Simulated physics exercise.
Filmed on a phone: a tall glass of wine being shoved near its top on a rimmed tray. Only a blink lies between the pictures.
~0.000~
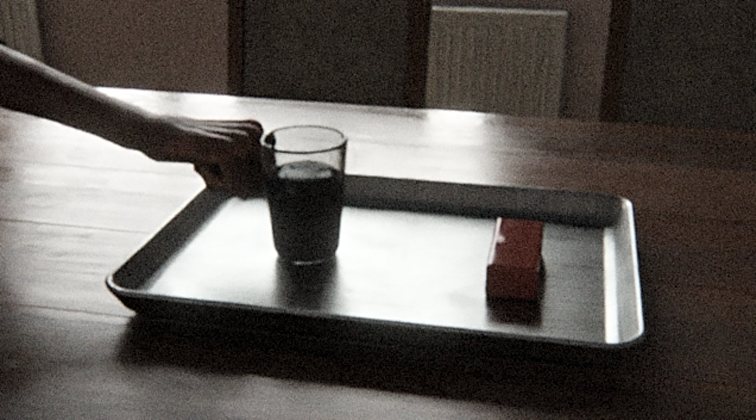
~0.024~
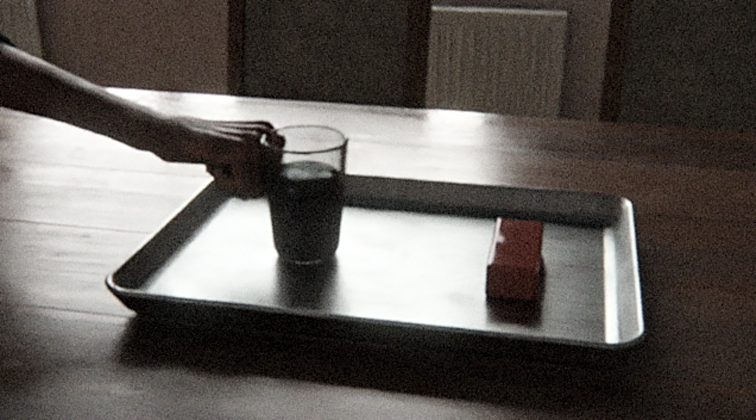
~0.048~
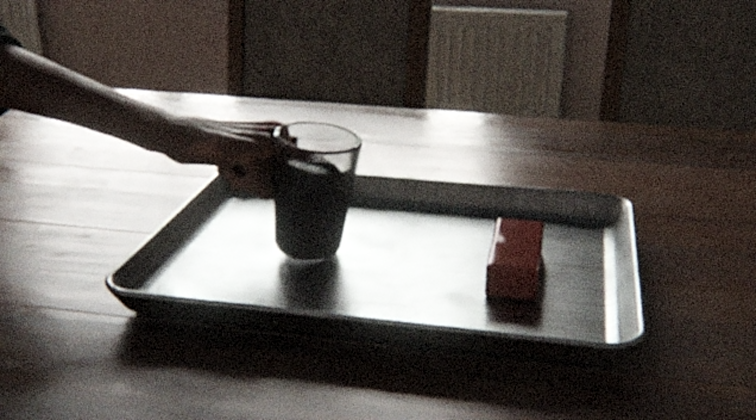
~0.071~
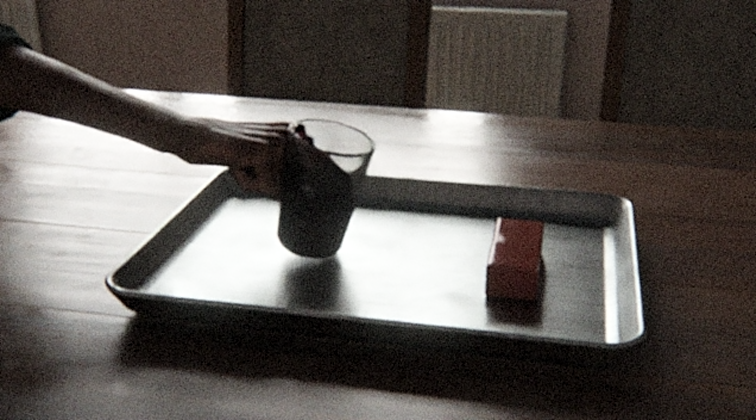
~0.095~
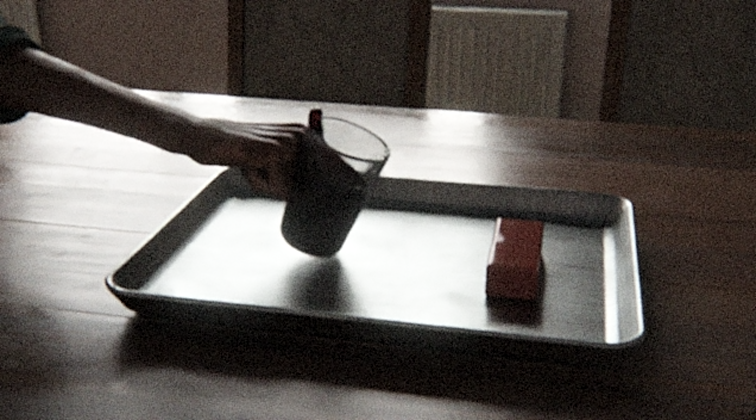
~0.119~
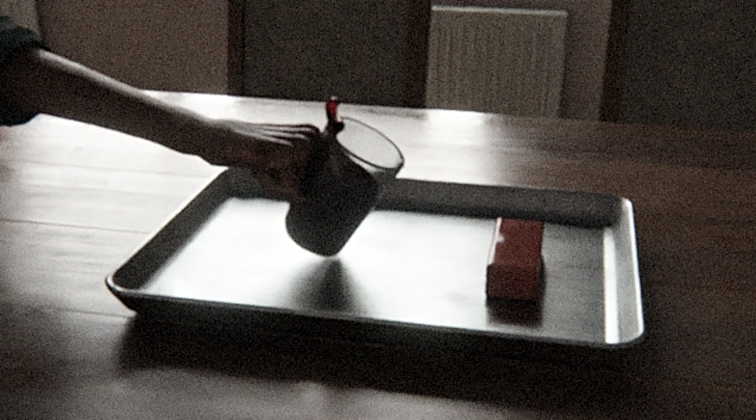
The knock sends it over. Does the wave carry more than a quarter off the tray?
After the fall three quarters and more stay on the tray.
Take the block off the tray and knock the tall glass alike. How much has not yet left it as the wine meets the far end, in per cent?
Close to 55 per cent.
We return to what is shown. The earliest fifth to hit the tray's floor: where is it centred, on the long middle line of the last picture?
Near (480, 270).
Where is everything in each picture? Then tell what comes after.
The first picture shows tilt 0°; right rim (344, 144); surface from (272, 167) to (341, 173); the tray's far rim is at (636, 261); a block is fixed to the tray further along.
The second picture shows tilt 0°; right rim (345, 144); surface from (272, 167) to (342, 173).
The third picture shows tilt 7°; right rim (358, 146); surface from (282, 145) to (343, 173).
The fourth picture shows tilt 13°; right rim (372, 151); surface from (296, 124) to (358, 185).
The fifth picture shows tilt 21°; right rim (387, 157); surface from (303, 159) to (370, 185); 1 per cent is over the edge.
The sixth picture shows tilt 28°; right rim (401, 166); surface from (308, 174) to (382, 185); 1 per cent is over the edge.
A moment on, the tall glass lies on its side and 98 per cent is in the glass, 0 on the tray and 2 above or beyond its rim.
Next, the tall glass lies on its side and 50 per cent is in the glass, 36 on the tray and 13 above or beyond its rim.
Then the tall glass lies on its side and 26 per cent is in the glass, 61 on the tray and 14 above or beyond its rim.
Later the tall glass lies on its side and 13 per cent is in the glass, 74 on the tray and 13 above or beyond its rim.
At rest 87 per cent is held by tray and glass, 13 is off the tray.
